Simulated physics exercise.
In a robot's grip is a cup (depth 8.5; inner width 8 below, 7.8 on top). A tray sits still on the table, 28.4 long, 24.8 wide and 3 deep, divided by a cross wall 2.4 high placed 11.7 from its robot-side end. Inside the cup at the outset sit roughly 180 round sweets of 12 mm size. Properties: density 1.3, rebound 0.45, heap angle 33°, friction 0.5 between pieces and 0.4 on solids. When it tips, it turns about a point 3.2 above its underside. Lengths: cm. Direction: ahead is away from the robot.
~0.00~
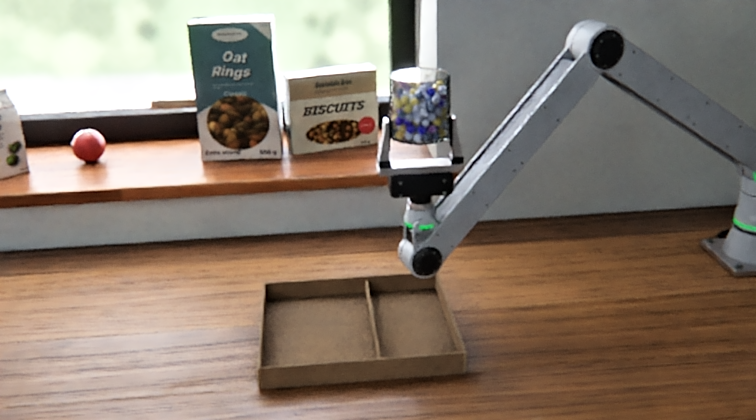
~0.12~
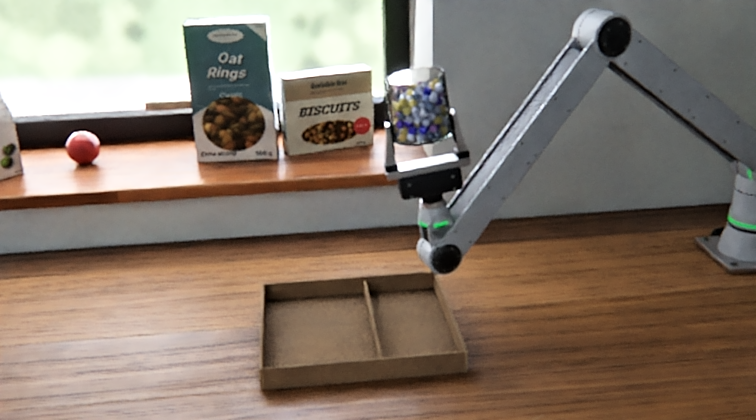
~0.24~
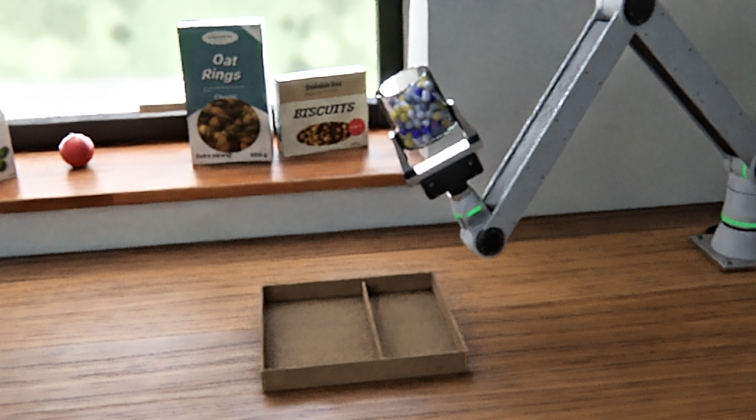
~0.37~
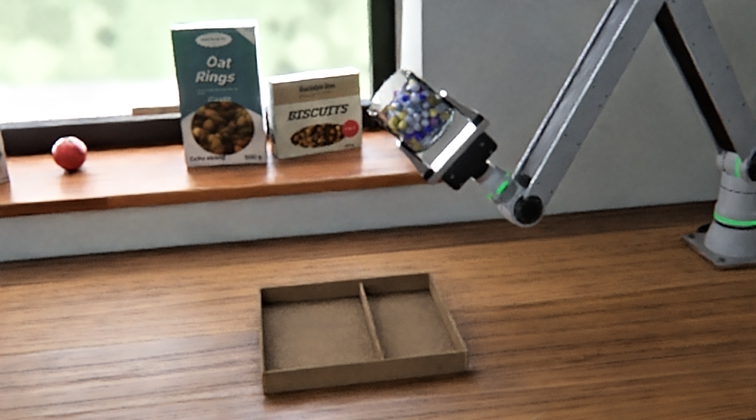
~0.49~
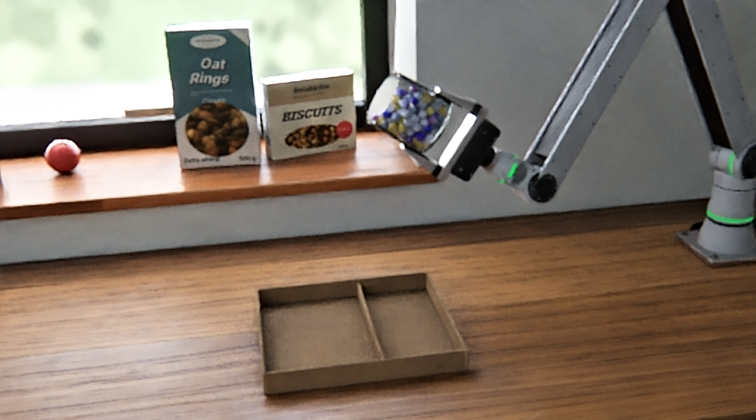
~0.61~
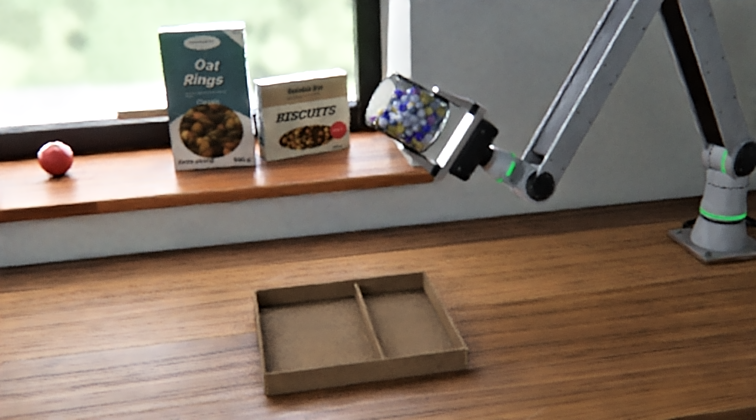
A robot arm tilts a glass of colourful round sweets leftward above a divided tray.
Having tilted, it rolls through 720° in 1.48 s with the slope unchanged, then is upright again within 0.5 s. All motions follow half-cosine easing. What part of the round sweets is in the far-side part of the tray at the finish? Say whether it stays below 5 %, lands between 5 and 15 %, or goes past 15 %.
It stays below 5 %.
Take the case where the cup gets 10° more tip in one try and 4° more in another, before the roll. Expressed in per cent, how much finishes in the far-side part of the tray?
You'd get close to 10 per cent, then close to 5 per cent.
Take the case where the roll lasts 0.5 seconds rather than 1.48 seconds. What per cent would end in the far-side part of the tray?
In that case roughly 0 percent.
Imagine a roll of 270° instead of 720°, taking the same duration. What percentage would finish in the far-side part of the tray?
It would come to around 0 per cent.
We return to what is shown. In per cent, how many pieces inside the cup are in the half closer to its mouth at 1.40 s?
Share in mouth half: Approx. 35 %.
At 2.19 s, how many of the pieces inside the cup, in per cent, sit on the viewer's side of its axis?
Reading: Roughly 55 percent.
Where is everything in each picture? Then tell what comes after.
The cup middle at (420, 107), upright; upper third of the load around (421, 100), from x 395 to 445, top at y 85; 177 in the cup, in the first frame.
The cup middle at (419, 107), tipped 8°; upper third of the load around (420, 100), from x 395 to 445, top at y 85, in the second frame.
The cup middle at (416, 109), tipped 27°; upper third of the load around (421, 100), from x 390 to 445, top at y 80, in the third frame.
The cup middle at (412, 111), tipped 46°; upper third of the load around (418, 102), from x 385 to 445, top at y 85, in the fourth frame.
The cup middle at (410, 113), tipped 57°; upper third of the load around (417, 103), from x 375 to 440, top at y 90, in the fifth frame.
The cup middle at (408, 113), tipped 57°; upper third of the load around (417, 105), from x 375 to 440, top at y 90; 177 in the cup, in the sixth frame.
After 1.40 s, tipped 57°, highest piece 39 above the table; 177 in the cup.
After 2.19 s, tipped 51°, highest piece 38 above the table; 177 in the cup.
After 2.79 s, upright, highest piece 39 above the table; 177 in the cup.
After 3.49 s, upright, highest piece 39 above the table; 177 in the cup.
In the end, 177 in the cup. That is 0 % in the far-side part of the tray.
